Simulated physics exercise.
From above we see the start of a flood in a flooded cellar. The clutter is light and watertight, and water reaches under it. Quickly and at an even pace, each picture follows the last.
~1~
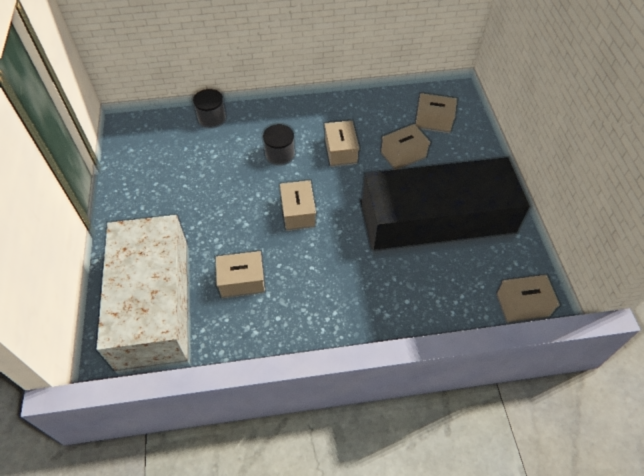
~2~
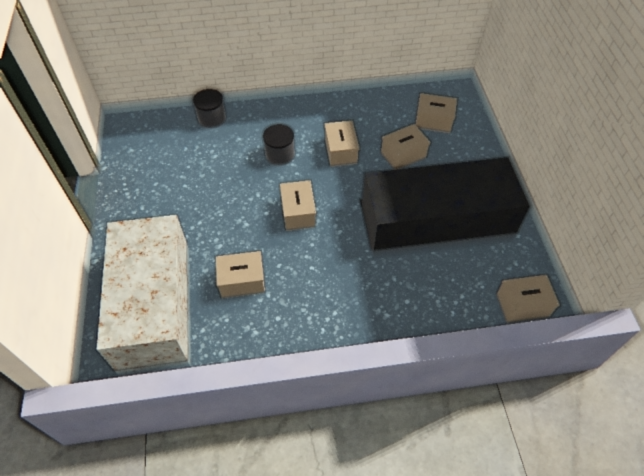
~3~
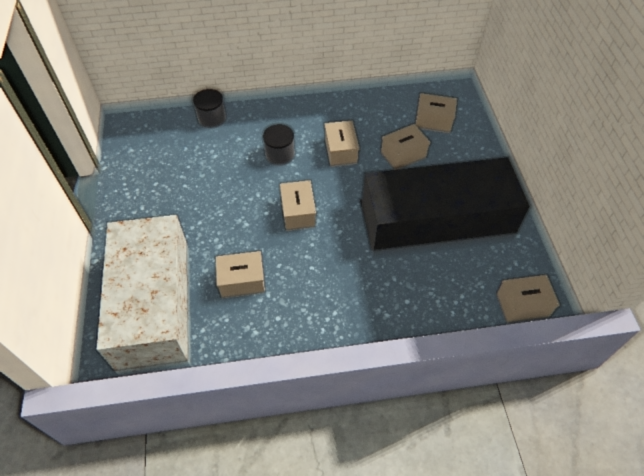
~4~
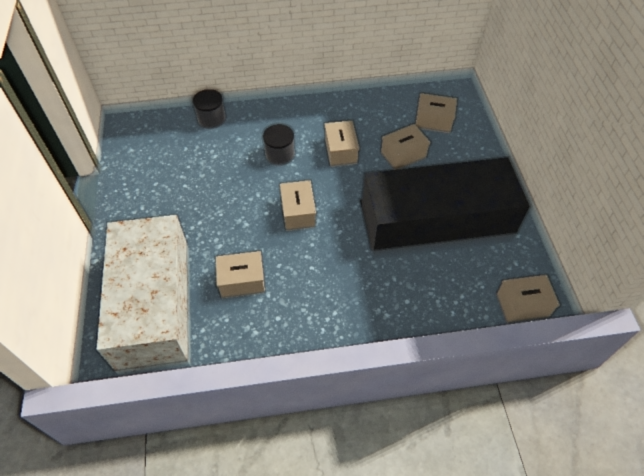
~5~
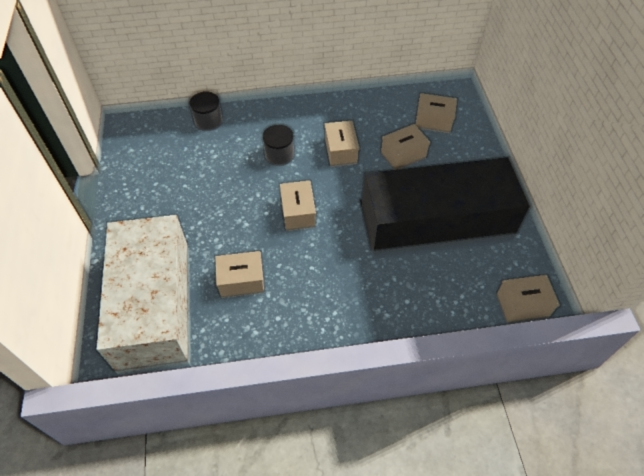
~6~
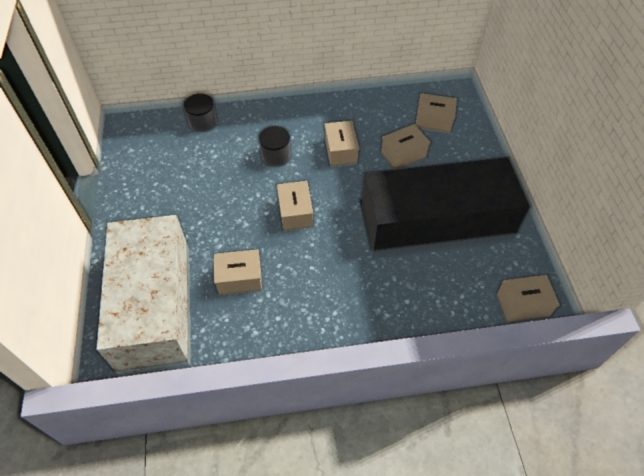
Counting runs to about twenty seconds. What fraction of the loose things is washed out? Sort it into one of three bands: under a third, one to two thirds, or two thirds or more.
It falls in the middle band, one to two thirds.
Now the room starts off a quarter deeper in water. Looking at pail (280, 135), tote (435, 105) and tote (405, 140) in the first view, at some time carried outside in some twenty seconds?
Listed as asked: Ends up outside, held inside, held inside.
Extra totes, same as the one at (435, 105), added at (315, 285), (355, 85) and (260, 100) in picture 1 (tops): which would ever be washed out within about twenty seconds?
For the three copies in the stated order: Remained, remained, escaped.
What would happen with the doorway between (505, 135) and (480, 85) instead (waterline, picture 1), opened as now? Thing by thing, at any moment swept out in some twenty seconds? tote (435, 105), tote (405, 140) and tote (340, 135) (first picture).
Taking each in turn, I'd say carried off, carried off and carried off.
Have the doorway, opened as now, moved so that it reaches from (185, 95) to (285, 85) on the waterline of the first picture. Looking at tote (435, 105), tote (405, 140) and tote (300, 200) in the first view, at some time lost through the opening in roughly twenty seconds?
Lost, lost and lost.
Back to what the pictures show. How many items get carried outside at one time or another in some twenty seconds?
That works out to 4.
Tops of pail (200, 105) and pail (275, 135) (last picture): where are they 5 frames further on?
Around (168, 105) and (244, 135).
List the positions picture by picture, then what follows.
In the first picture, a pail at (208, 99), afloat; a pail at (278, 135) floats; 0 of 8 have shifted.
In the second picture, a pail at (208, 99) floats; a pail at (278, 135), afloat; 0 of 8 have shifted.
In the third picture, a pail at (208, 99), afloat; a pail at (278, 135), afloat; 0 of 8 have shifted.
In the fourth picture, a pail at (207, 99), afloat; a pail at (278, 135), afloat; 0 of 8 have shifted.
In the fifth picture, a pail at (204, 102) floats, close to its start; a pail at (278, 136) floats; 0 of 8 have shifted.
In the sixth picture, a pail at (199, 104) floats, close to its start; a pail at (274, 137) floats, close to its start; 1 of 8 have shifted.
A moment on, 0 of 8 are out; 8 afloat.
Next, 0 of 8 are out; 8 afloat.
Later, 4 of 8 are out; 4 afloat.
In the end, 4 of 8 are out; 4 afloat.
